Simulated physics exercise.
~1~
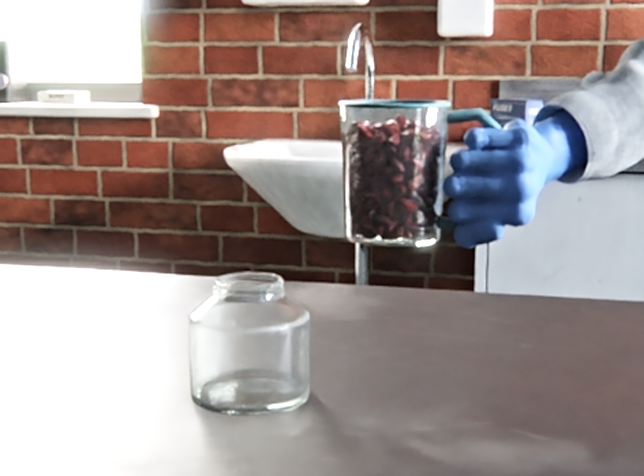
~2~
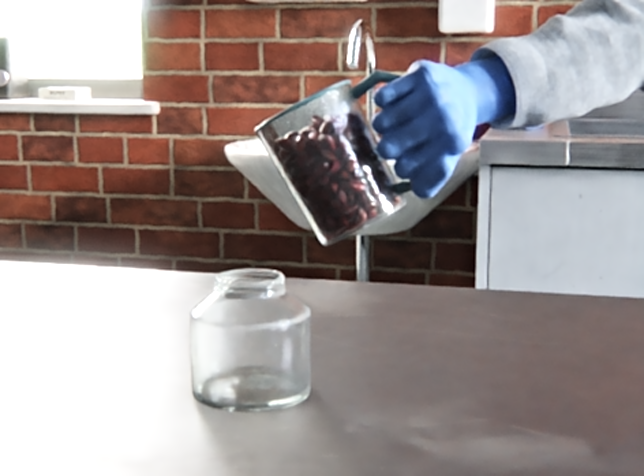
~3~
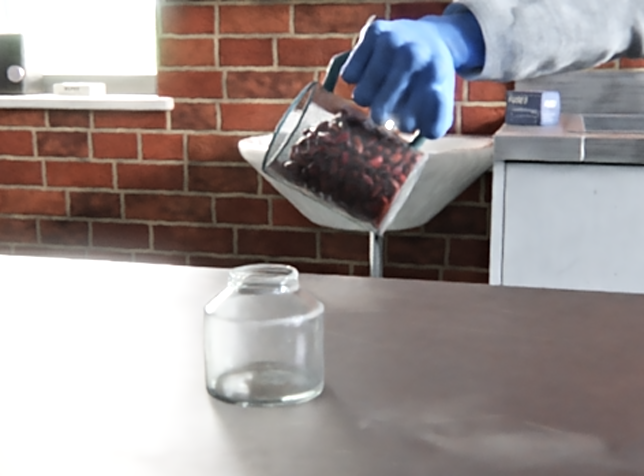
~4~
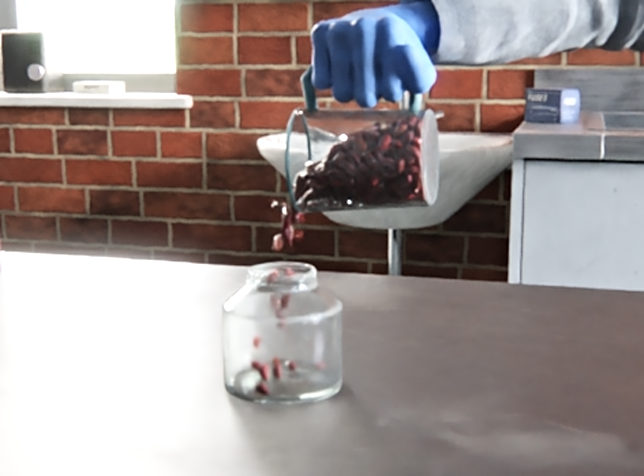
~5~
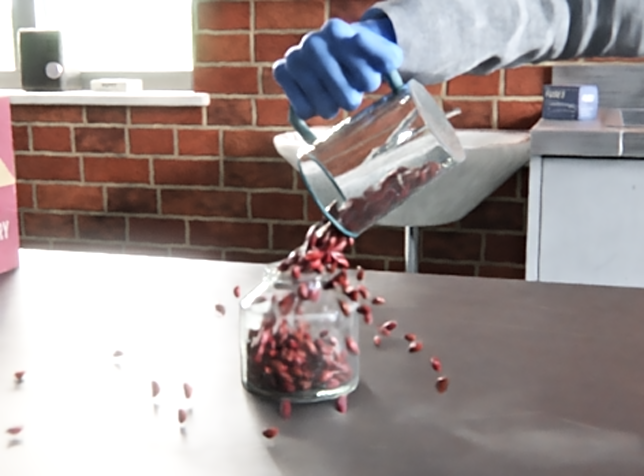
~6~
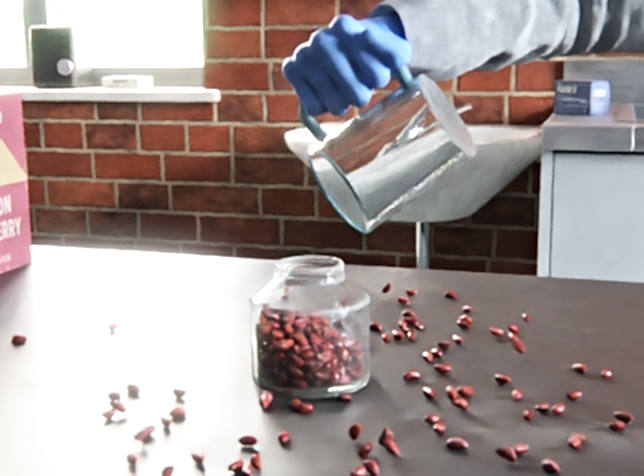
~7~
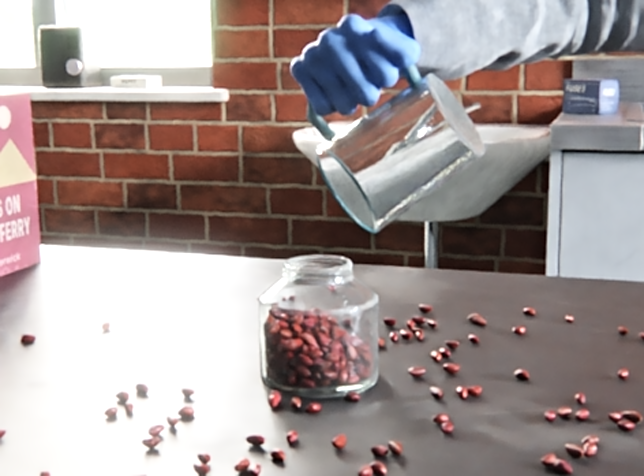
A blue-gloved hand tipped a clear cup of red kidney beans over a glass jar on a table until it was empty, and although most of the beans landed in the jar, a fair share ended up scattered across the tabletop.
